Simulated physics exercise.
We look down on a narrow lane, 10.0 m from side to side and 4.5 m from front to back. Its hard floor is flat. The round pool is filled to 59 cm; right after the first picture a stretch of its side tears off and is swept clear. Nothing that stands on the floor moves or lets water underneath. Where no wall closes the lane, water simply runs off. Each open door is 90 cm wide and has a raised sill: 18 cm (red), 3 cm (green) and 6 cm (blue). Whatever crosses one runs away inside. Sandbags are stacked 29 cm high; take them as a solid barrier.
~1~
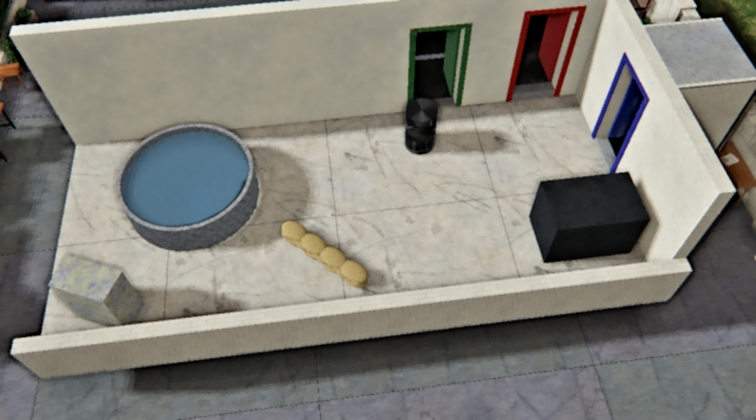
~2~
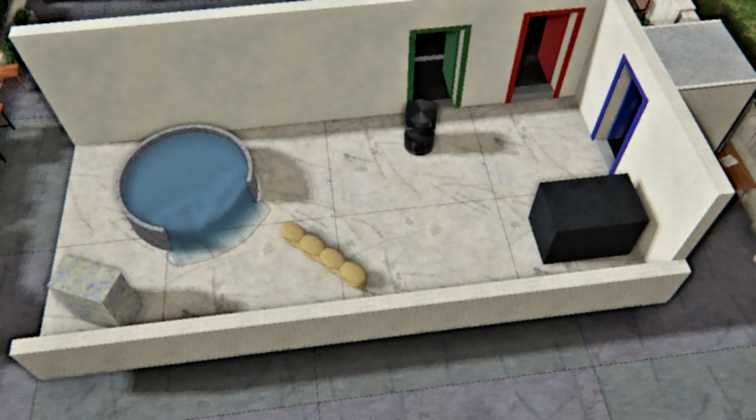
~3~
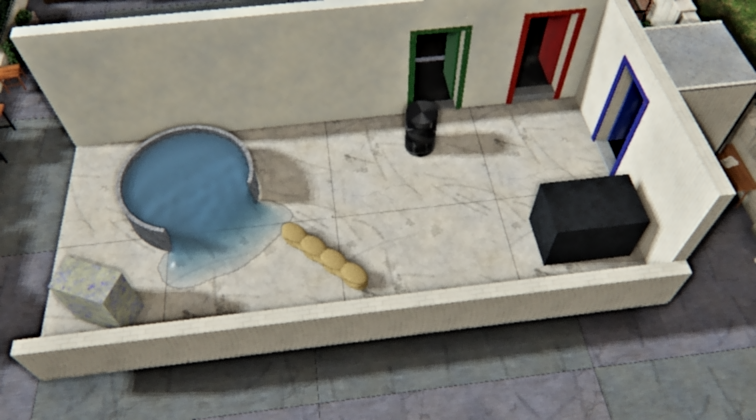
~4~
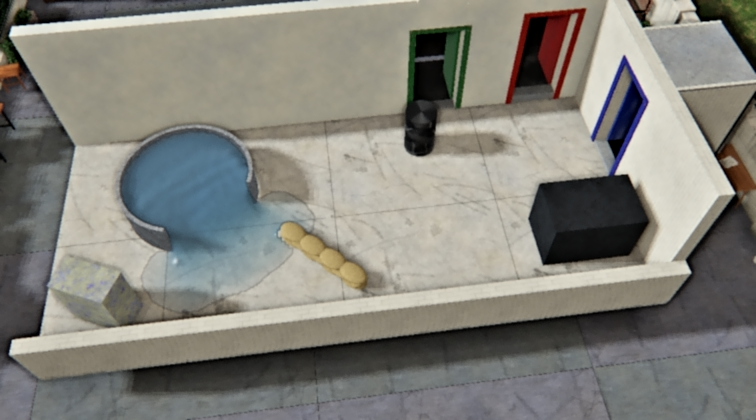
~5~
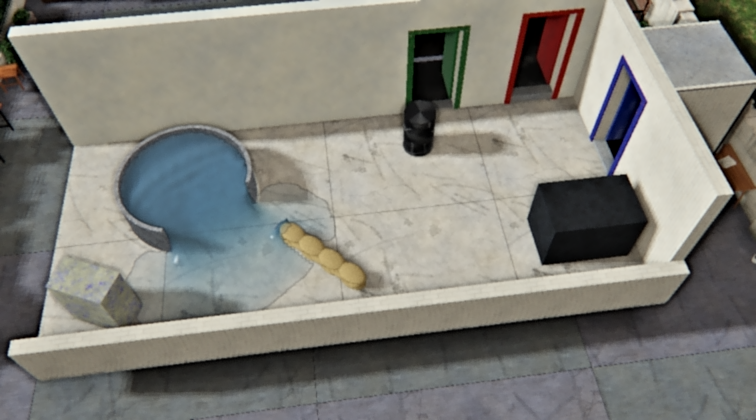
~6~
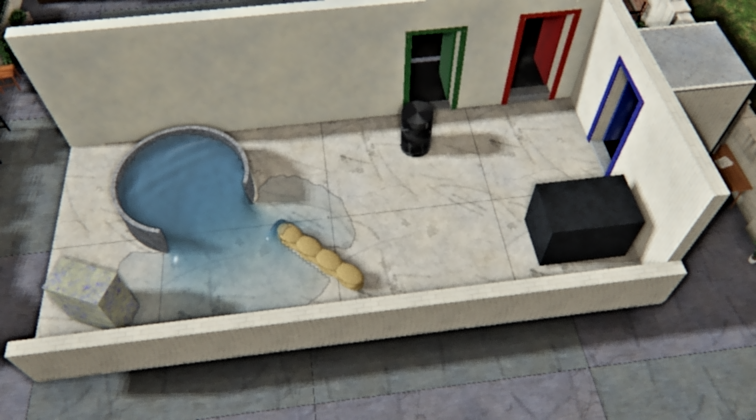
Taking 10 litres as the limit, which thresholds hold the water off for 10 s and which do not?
The water let in: At the red door it keeps below the limit; at the green door it goes over the limit; at the blue door it keeps below the limit.
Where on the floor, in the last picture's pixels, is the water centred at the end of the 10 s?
Around (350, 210).
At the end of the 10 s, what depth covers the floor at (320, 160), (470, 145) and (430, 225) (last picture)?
About 2, 6 and 4 cm.
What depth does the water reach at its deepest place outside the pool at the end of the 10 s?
About 8 cm.
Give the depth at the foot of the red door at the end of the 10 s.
About 4.5 cm.
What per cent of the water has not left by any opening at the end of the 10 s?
Some 78 per cent remains.
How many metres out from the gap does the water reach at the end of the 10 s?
About 7.6 m.
A moment later water covers 25 % of the floor and is deepest (39 cm) near (296, 327); red door not reached, green door not reached, blue door not reached.
Soon after water covers 40 % of the floor and is deepest (36 cm) near (348, 292); red door not reached, green door not reached, blue door not reached.
Next water covers 55 % of the floor and is deepest (26 cm) near (336, 283); red door not reached, green door not reached, blue door not reached.
Later on water covers 80 % of the floor and is deepest (16 cm) near (140, 336); red door 11 cm at the sill, 0 L in, green door 3 cm at the sill, 0 L in, blue door 4 cm at the sill, 1 L in.
At the end water covers 85 % of the floor and is deepest (8 cm) near (556, 214); red door 4 cm at the sill, 0 L in, green door 7 cm at the sill, 27 L in, blue door 6 cm at the sill, 3 L in.
